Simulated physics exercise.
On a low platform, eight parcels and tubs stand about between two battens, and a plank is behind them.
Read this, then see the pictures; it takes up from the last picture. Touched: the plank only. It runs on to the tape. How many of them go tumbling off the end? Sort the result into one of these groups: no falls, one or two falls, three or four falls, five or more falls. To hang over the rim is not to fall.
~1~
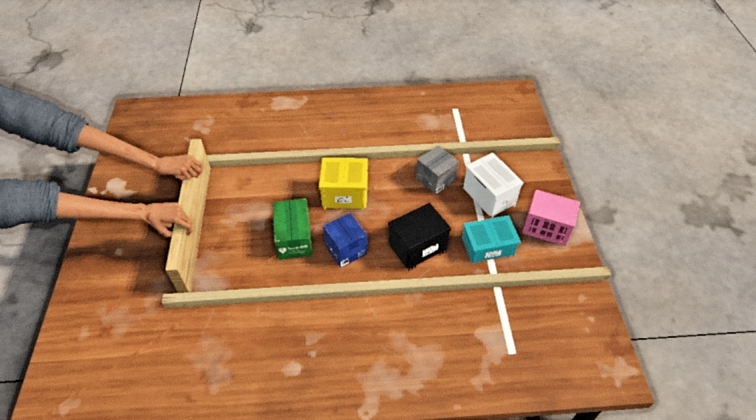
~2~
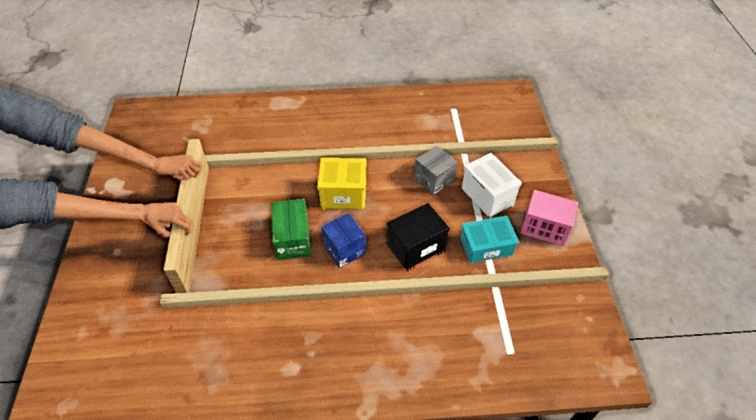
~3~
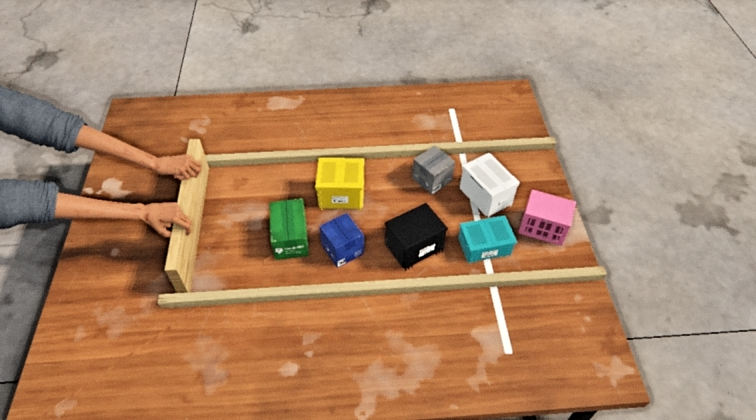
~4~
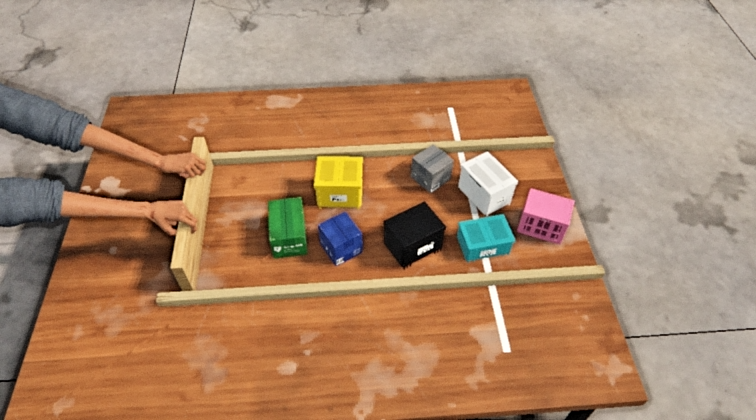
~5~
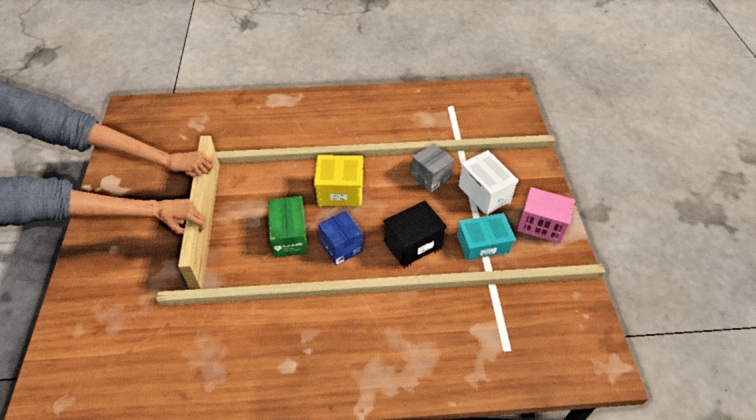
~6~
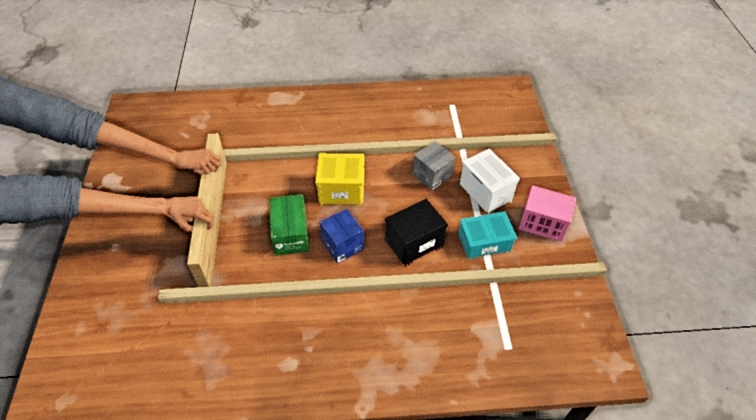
One or two falls.
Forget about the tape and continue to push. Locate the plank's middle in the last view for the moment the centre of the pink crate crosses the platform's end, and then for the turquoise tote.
Estimated middle: (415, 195), and (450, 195) for the other.
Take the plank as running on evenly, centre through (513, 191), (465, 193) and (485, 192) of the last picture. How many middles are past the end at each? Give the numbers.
Respectively, 3, 2 and 2.
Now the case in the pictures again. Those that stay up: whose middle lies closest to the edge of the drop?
That's the black tote.
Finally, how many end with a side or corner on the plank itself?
2 in contact.
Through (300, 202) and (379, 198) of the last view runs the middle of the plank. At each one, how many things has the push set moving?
2, then 7.
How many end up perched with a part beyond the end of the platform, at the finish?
So the number is 1.
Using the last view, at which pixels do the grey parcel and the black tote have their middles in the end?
I'd put one close to (521, 152) and the other close to (578, 240).
Early on, none off yet; pink crate at rest near (547, 214); white tote at rest near (488, 182); turquoise tote at rest near (486, 236).
A while later, none off yet; pink crate moving near (550, 213); white tote at rest near (488, 182); turquoise tote travelled a little near (507, 236).
Further along, none off yet; pink crate leaning a little near (594, 210); white tote travelled a little near (496, 185); turquoise tote travelled well along near (573, 247).
Finally, the number that fall off is one or two; lost, turquoise tote and pink crate.
